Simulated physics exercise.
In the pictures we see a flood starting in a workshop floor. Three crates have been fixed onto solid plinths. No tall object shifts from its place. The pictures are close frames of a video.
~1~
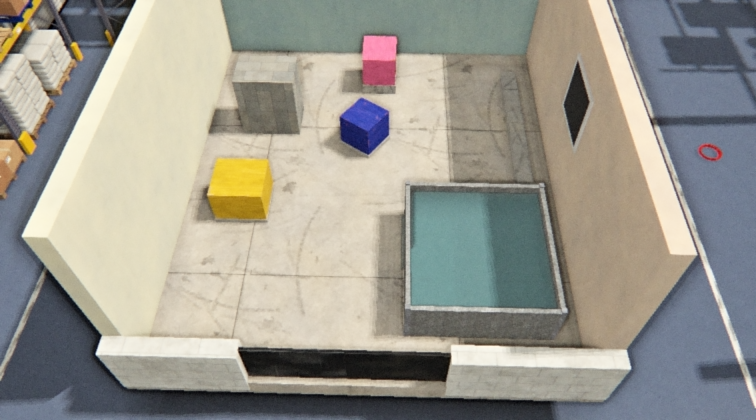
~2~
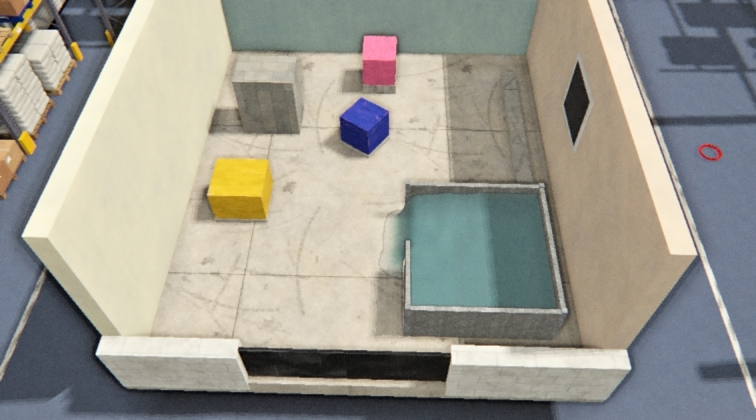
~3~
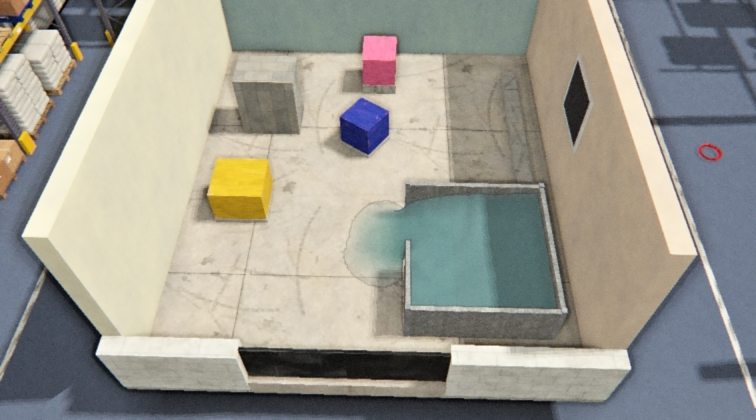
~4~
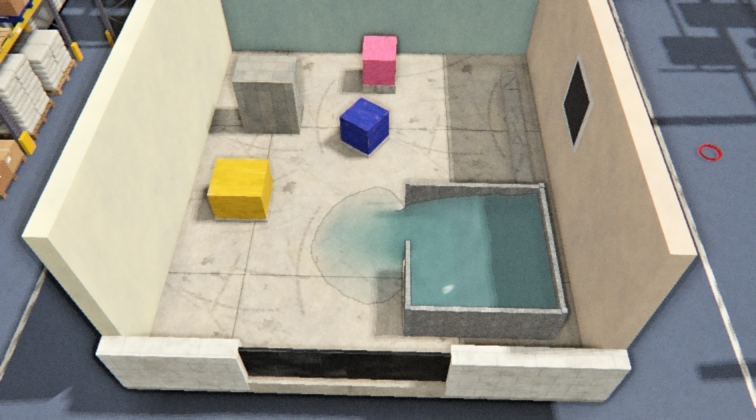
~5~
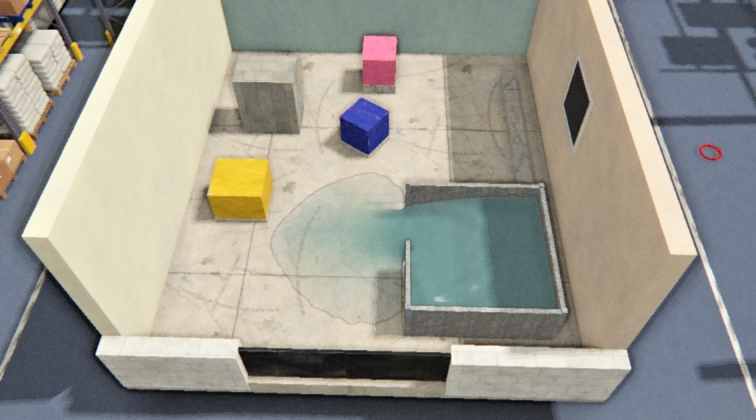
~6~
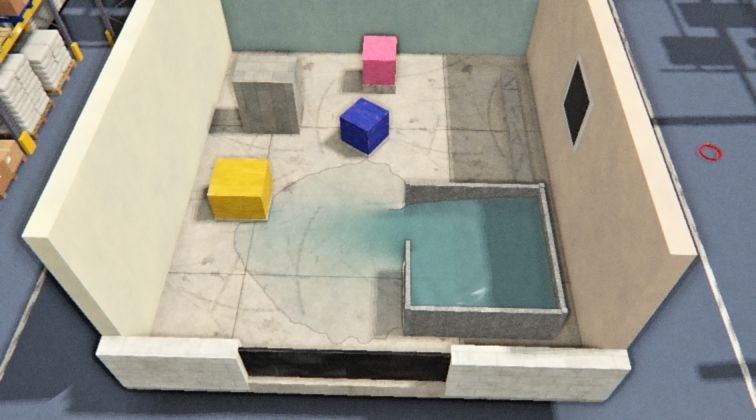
Teal water pours from a gap in the left side of a grey-walled tank at the lower right of a pale workshop floor, seen from a high, still camera. A yellow block sits at left, a blue cube near the middle, a pink one at the back and a grey block behind the yellow. The water fans leftward in a widening, thinning sheet, the tank's level lowers, and the blocks stay still.
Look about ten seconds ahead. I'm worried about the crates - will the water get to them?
As for the yellow crate it's moistened by the water; as for the pink crate it's untouched by the water; as for the blue crate it's moistened by the water.
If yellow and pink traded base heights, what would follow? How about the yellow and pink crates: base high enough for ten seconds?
My reading: Yellow crate is wetted; pink crate is wetted.
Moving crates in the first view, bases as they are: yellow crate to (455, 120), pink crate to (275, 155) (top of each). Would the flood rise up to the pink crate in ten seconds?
Note: The pink crate is caught.
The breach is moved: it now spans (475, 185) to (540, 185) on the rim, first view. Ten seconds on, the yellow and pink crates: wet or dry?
Yellow: Reached; pink: Reached.
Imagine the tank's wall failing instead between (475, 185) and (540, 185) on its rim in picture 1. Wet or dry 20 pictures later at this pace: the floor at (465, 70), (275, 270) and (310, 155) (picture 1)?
One by one, they turn out drenched, not soaked and not soaked.
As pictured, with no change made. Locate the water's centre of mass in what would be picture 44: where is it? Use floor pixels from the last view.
Near (343, 217).
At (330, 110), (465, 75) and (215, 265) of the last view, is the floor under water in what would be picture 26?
Going through them in order, I'd call them drenched, clear and drenched.
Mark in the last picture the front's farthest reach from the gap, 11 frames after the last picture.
Somewhere near (221, 91).
A moment on, water covers 30 % of the floor; the yellow crate water round its plinth, the pink crate not reached, the blue crate water round its plinth.
Next, water covers 40 % of the floor; the yellow crate water round its plinth, the pink crate not reached, the blue crate water round its plinth.
Then, water covers 55 % of the floor; the yellow crate water round its plinth, the pink crate water round its plinth, the blue crate water round its plinth.
Later, water covers 75 % of the floor; the yellow crate water round its plinth, the pink crate water round its plinth, the blue crate water round its plinth.
In the end, water covers 95 % of the floor; the yellow crate was topped, the pink crate stayed above the water, the blue crate was topped.
